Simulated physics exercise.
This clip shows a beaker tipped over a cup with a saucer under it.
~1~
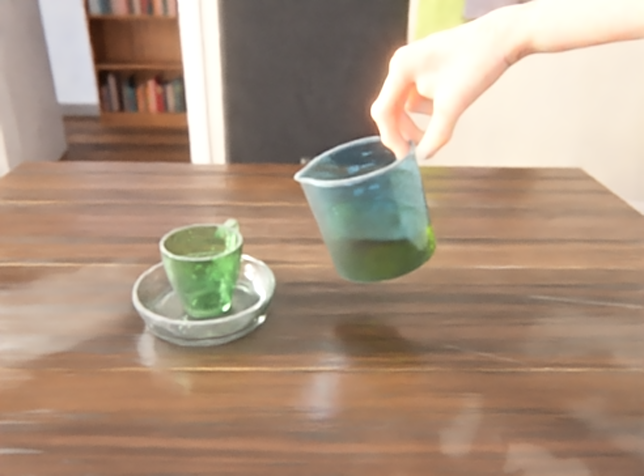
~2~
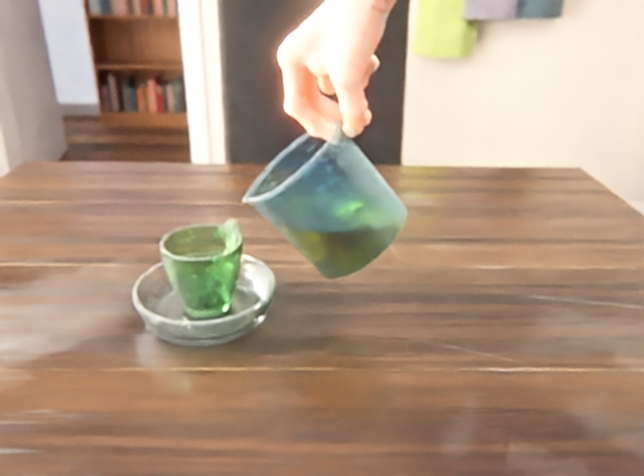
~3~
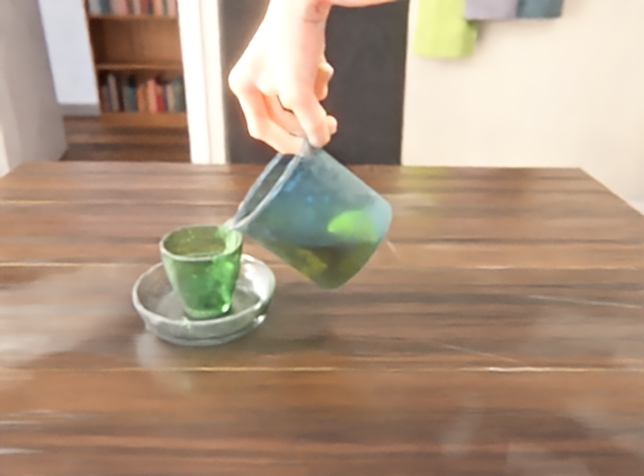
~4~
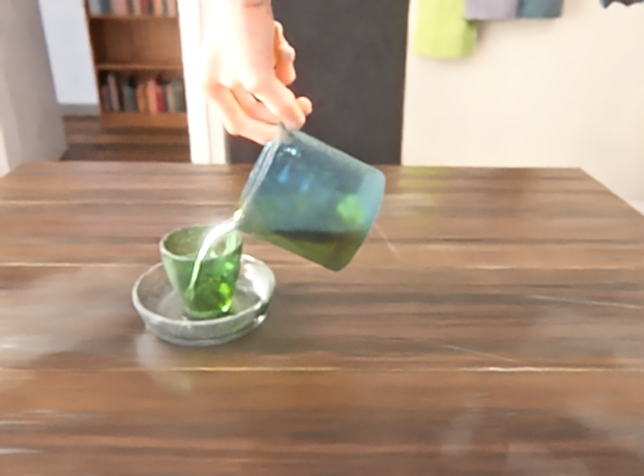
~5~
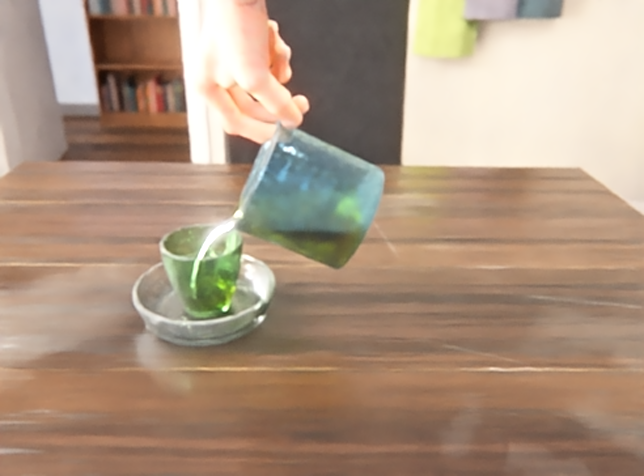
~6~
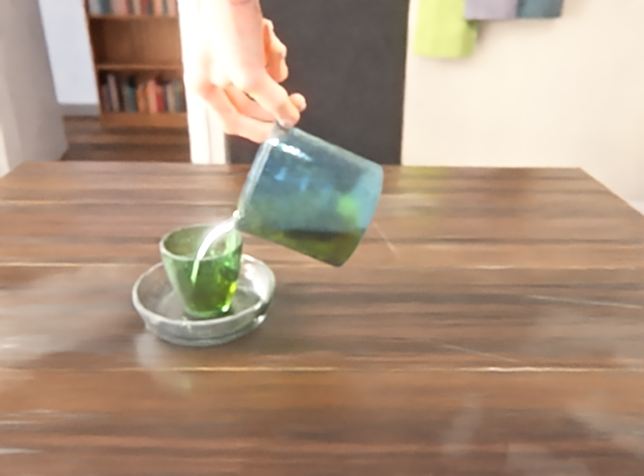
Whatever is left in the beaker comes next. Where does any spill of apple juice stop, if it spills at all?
Saucer takes the excess.
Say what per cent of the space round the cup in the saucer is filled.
The saucer ends up around 40 per cent full.
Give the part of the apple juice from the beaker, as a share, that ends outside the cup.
My figure is roughly 30 percent.
Shortly, the cup is nearly full; the saucer is dry.
Then, the cup is full to the brim; the saucer is wet, with room to spare.
At the finish, the cup is full to the brim; the saucer is wet, with room to spare.
